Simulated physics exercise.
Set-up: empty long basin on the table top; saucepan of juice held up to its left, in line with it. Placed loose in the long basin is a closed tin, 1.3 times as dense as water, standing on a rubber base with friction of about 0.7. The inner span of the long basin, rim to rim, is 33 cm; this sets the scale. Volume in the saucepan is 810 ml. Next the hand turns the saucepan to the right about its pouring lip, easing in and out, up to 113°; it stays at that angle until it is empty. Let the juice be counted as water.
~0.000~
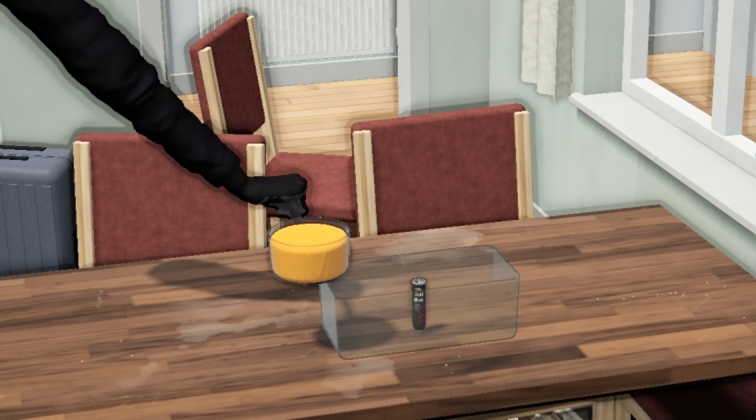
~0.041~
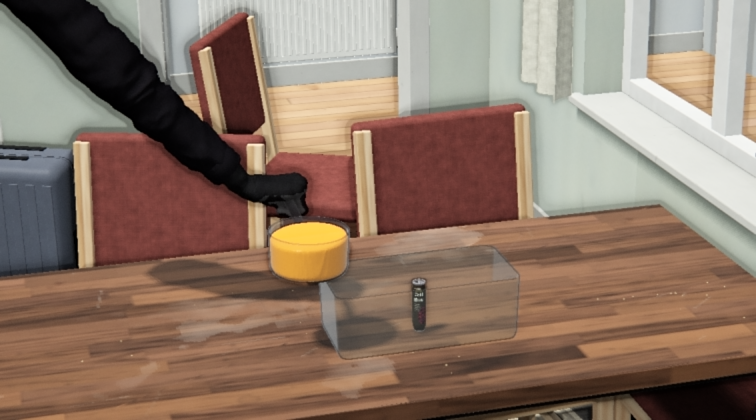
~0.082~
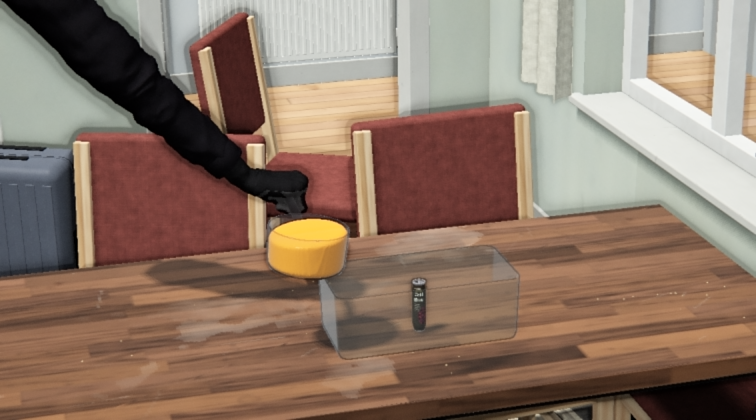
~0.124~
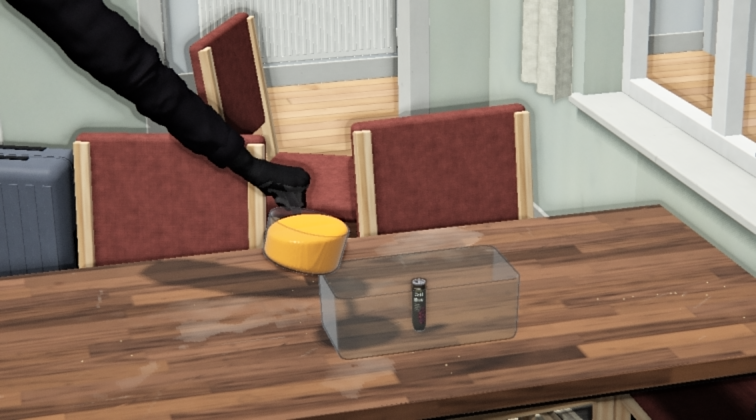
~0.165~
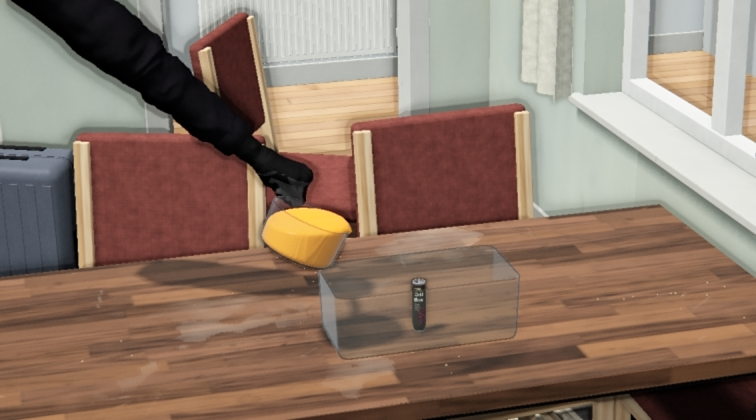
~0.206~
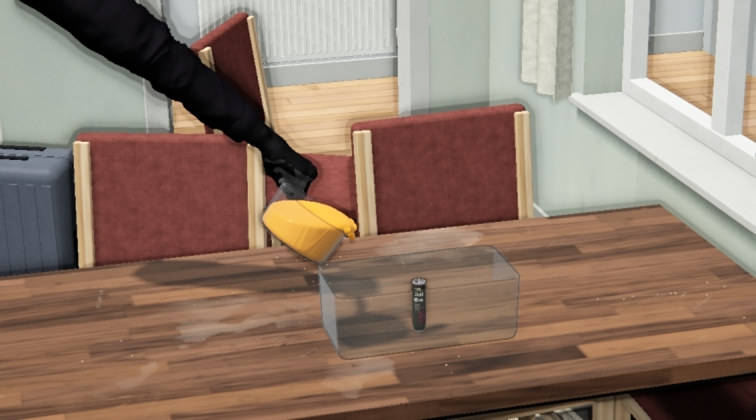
Saucepan of orange-yellow juice tilting rightward in a black-sleeved hand beside a clear basin holding a small dark tin on a wooden table.
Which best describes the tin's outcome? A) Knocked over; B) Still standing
A, knocked over.
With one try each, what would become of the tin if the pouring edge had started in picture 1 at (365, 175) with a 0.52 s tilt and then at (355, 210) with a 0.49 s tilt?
Trial 1 - tin tips; trial 2 - tin tips.
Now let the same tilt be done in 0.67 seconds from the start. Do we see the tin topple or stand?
In that case the tin overturns.
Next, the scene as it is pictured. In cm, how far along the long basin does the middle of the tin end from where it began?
In the end the tin's centre has shifted about 10.0 centimetres.
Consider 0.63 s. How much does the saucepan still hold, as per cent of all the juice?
About 2 per cent.
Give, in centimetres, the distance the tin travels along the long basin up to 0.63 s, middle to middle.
It has moved some 5 cm.
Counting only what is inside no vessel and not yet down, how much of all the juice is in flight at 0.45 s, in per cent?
Some 54 per cent, I reckon.
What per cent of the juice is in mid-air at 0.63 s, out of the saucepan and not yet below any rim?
Around 8 per cent of the liquid is in flight.
After 0.45 s the tilt is 108° and 32 per cent is still to pour; the tin stands where it began.
After 0.63 s the tilt is 113° and 2 per cent is still to pour; the tin leans 56°.
After 0.82 s the tilt is 113° and 0 per cent is still to pour; the tin lies on its side.
After 1.02 s the tilt is 113° and 0 per cent is still to pour; the tin lies on its side.
In the end the tin lies on its side.
